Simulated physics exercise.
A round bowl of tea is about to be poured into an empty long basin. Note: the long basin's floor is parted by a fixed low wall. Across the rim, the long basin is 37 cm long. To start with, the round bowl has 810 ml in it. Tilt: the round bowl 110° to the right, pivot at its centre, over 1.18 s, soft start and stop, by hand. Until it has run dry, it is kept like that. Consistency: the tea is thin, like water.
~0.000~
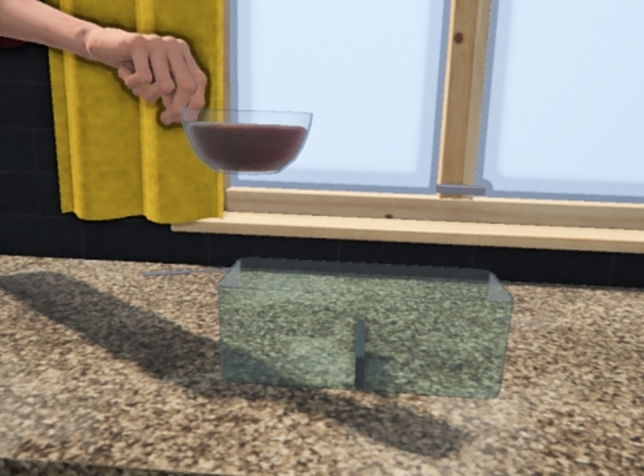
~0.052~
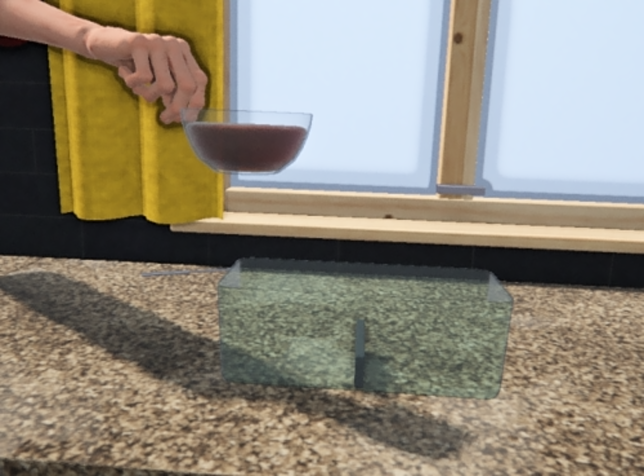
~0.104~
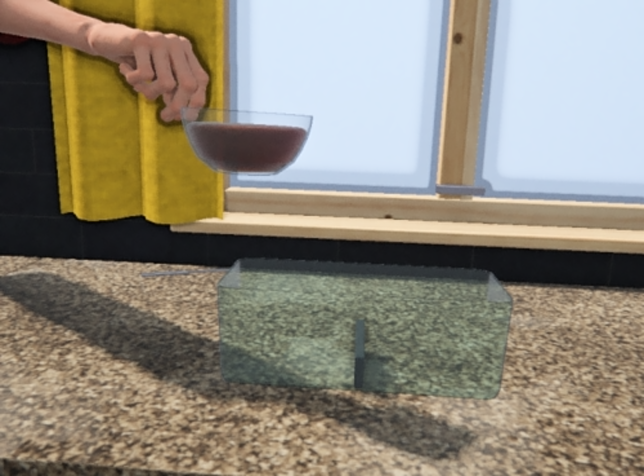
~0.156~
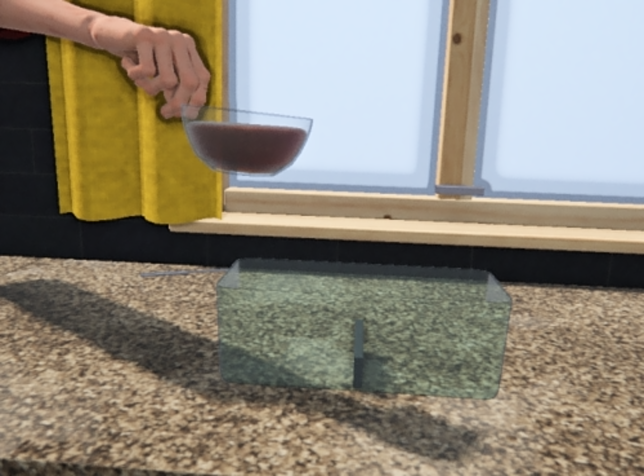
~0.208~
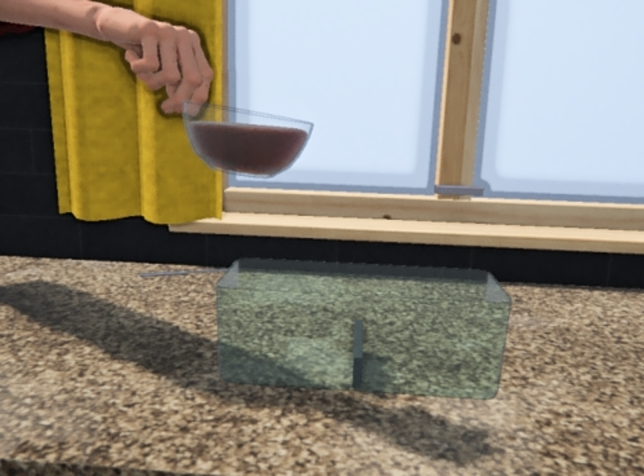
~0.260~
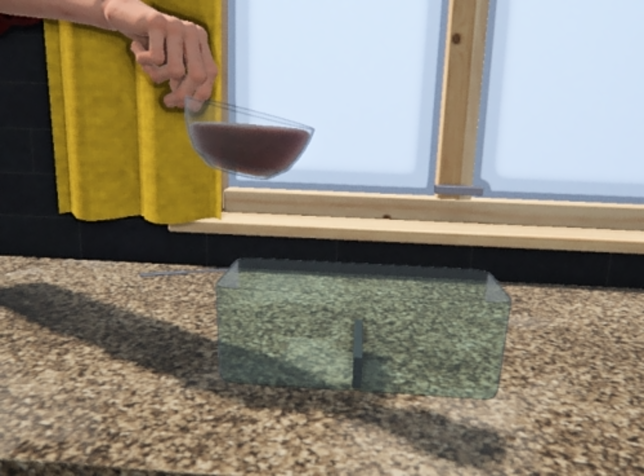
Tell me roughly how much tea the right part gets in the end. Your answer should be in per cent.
It gets about 51 per cent.
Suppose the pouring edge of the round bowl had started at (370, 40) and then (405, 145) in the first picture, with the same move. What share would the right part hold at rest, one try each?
90 in a hundred, followed by 95 in a hundred.
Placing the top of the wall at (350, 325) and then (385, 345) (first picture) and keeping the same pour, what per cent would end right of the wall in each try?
65 then 20 %.
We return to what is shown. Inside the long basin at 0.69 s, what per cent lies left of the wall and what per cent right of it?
Lab note: Left near 6 %, right near 12.
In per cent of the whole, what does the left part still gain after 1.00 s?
Some 6 per cent.
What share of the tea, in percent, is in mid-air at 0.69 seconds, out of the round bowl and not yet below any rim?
Close to 40 per cent, I'd say.
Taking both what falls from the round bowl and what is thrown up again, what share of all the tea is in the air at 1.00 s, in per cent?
Airborne share: Near 7 %.
By 0.69 s the tilt is 69° and 42 per cent is still to pour, 6 is left of the wall and 11 right of it.
By 1.00 s the tilt is 104° and 1 per cent is still to pour, 42 is left of the wall and 50 right of it.
By 1.33 s the tilt is 110° and 0 per cent is still to pour, 49 is left of the wall and 51 right of it.
By 1.68 s the tilt is 110° and 0 per cent is still to pour, 49 is left of the wall and 51 right of it.
At rest 49 per cent lies left of the wall, 51 right of it and 1 outside.
